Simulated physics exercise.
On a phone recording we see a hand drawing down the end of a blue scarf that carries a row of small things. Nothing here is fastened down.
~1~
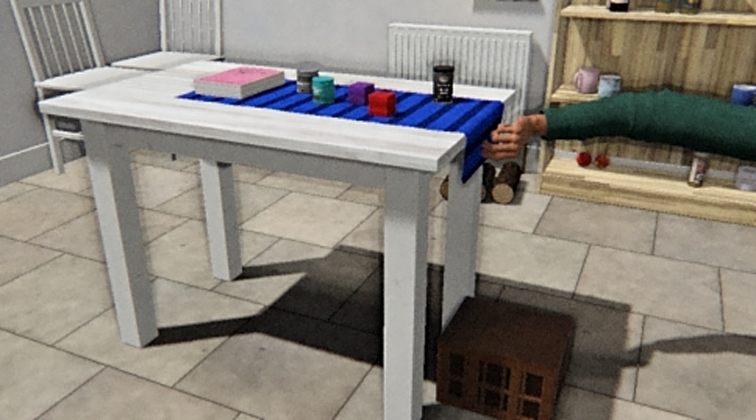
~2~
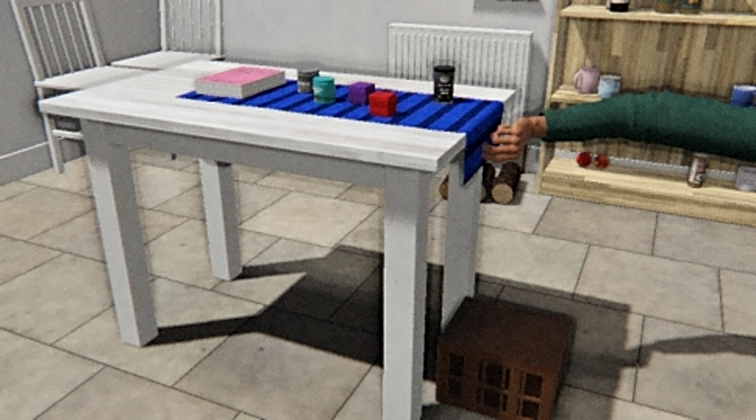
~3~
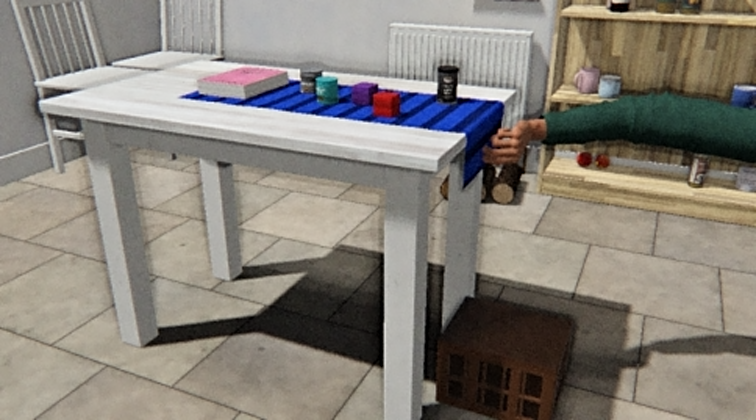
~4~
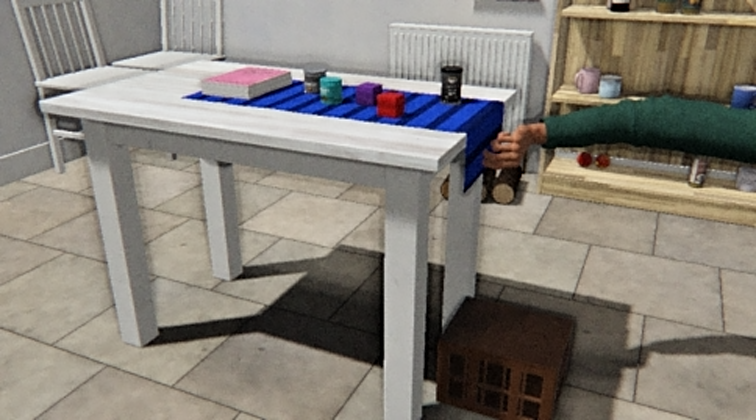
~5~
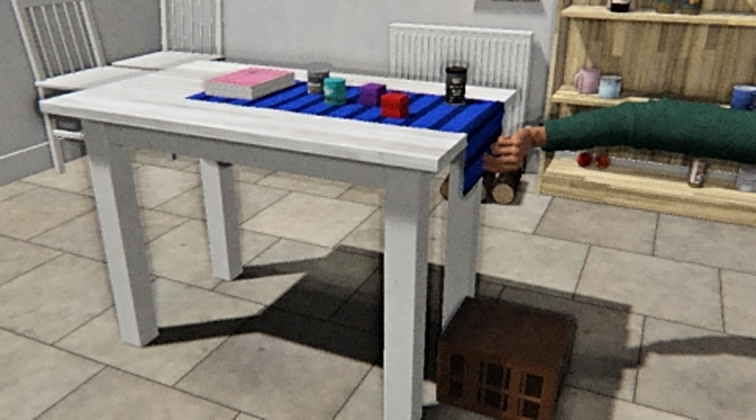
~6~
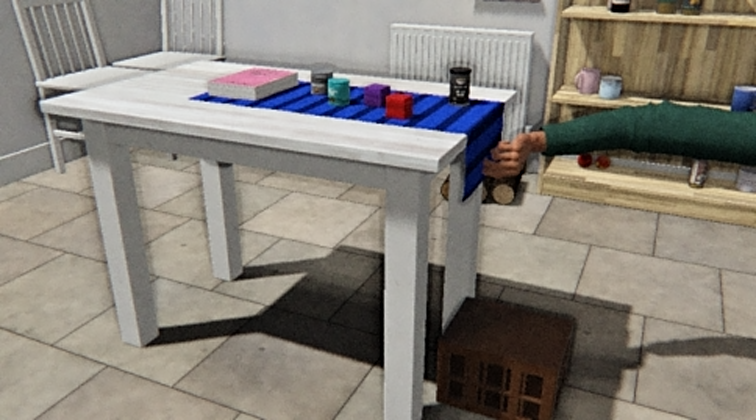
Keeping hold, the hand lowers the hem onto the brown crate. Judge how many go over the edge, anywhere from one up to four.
Okay, the things that come down total four by my count.
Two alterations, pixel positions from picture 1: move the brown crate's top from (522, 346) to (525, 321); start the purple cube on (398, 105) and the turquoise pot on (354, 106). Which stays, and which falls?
Purple cube: Lost; turquoise pot: Lost.
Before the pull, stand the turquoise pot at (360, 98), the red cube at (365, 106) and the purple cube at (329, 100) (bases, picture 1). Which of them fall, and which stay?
The turquoise pot is off the top, the red cube is off the top and the purple cube is off the top.
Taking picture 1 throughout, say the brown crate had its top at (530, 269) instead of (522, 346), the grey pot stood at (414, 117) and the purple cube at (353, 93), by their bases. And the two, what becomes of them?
The grey pot comes down; the purple cube holds on.
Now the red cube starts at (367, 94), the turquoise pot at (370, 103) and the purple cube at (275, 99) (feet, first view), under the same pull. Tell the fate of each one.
First the red cube, which is lost, then the turquoise pot, which is lost, and finally the purple cube, which is kept.
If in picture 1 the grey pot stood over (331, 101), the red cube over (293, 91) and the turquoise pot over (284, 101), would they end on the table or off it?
My call: The grey pot takes a tumble; the red cube hangs on; the turquoise pot hangs on.
A little later, hem near (482, 229); black can gone.
Next, hem near (480, 283); black can and red cube gone.
Later still, hem on the crate; black can, red cube, purple cube and turquoise pot gone.
When it is over, hem on the crate; black can, red cube, purple cube and turquoise pot gone. It carries off four.
